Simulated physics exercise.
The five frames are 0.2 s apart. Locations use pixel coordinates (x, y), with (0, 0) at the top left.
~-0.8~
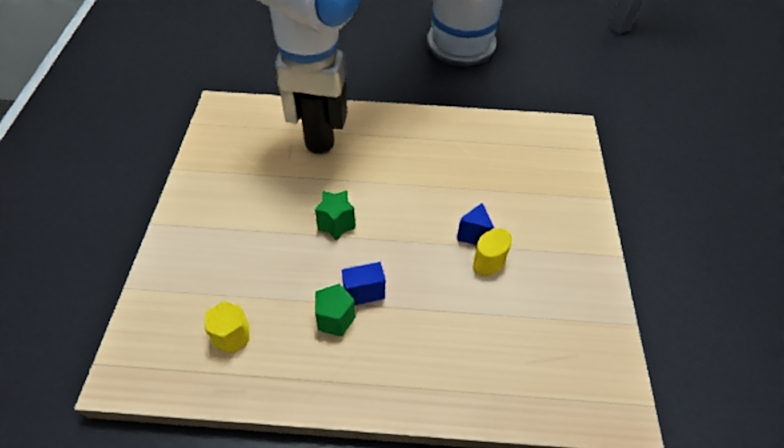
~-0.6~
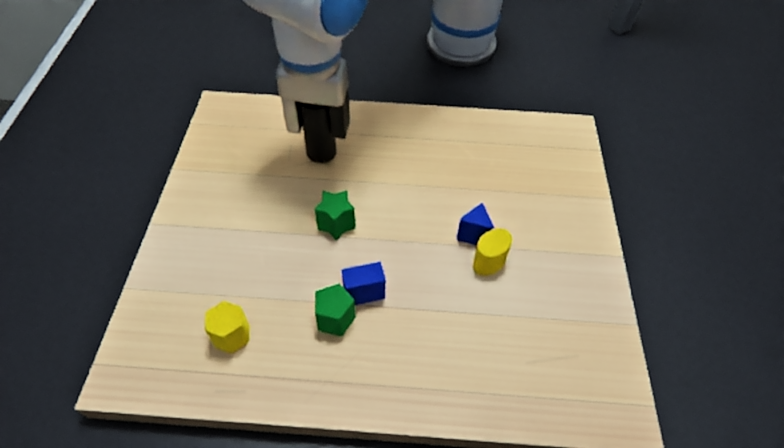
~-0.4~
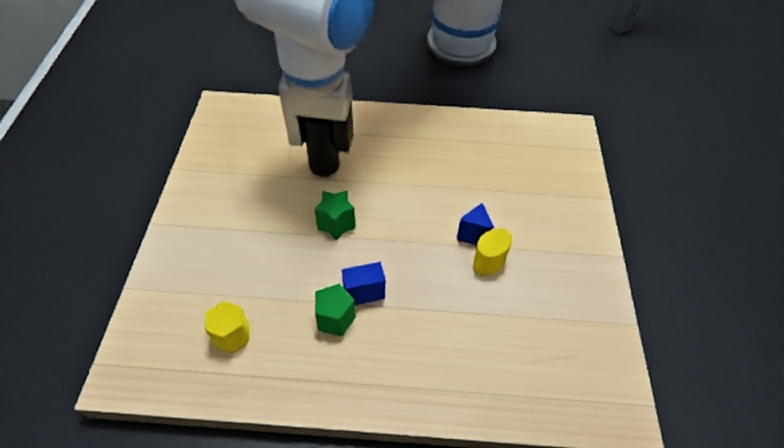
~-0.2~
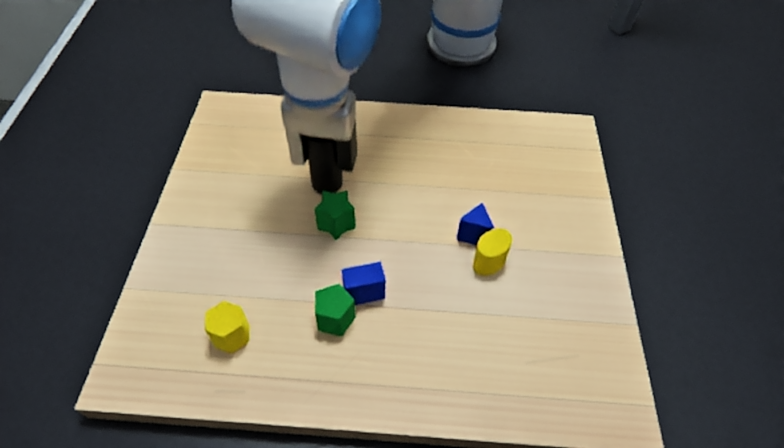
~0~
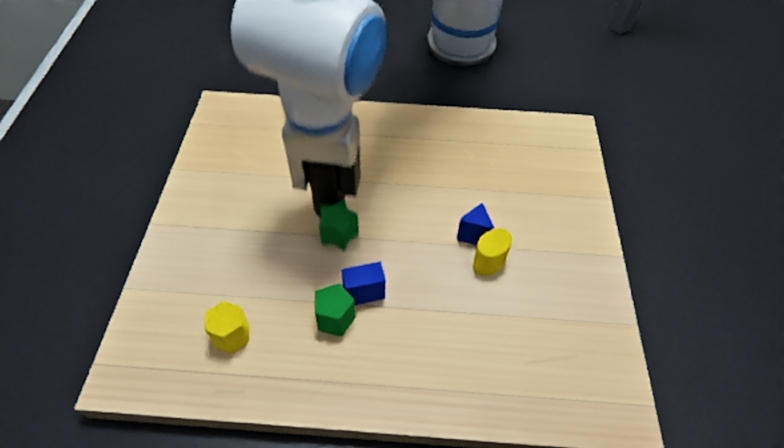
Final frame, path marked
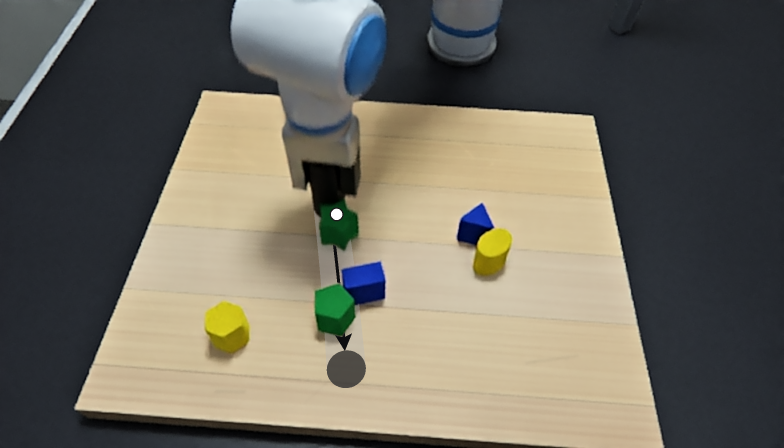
A robot arm with a black stick moved steadily toward the green star on the wooden board, reached it, and nudged it slightly toward the viewer, while the other coloured blocks stayed still.
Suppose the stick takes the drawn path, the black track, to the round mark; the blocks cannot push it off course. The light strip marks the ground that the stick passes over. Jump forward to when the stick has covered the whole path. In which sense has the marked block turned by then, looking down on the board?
The turn is anti-clockwise.
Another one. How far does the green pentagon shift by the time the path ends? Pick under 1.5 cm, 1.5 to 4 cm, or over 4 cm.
The green pentagon moves over 4 cm.
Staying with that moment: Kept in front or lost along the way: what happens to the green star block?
Beside or behind, I predict.
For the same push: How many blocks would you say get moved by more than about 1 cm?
Expect three or more.
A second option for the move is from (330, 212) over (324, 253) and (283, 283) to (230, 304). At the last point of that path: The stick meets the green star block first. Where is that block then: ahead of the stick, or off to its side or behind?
The stick has lost it.
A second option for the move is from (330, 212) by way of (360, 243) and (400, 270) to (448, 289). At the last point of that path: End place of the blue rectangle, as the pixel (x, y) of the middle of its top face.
Answer: (370, 291).
Drawn move, straight from (330, 212) to (346, 369); the dot is on the green star block.
What follows on the original path. One third of the way, stick at (336, 254); green star block at (345, 264); blue rectangle at (369, 284), turned 35° anticlockwise.
Two thirds of the way, stick at (341, 307); green pentagon at (331, 347), turned 65° clockwise; green star block at (361, 318), turned 20° anticlockwise; blue rectangle at (396, 308), turned 70° anticlockwise.
At the end, stick at (346, 366); green pentagon at (320, 387), turned 115° clockwise; green star block at (382, 349), turned 75° anticlockwise; blue rectangle at (402, 310), turned 90° anticlockwise.
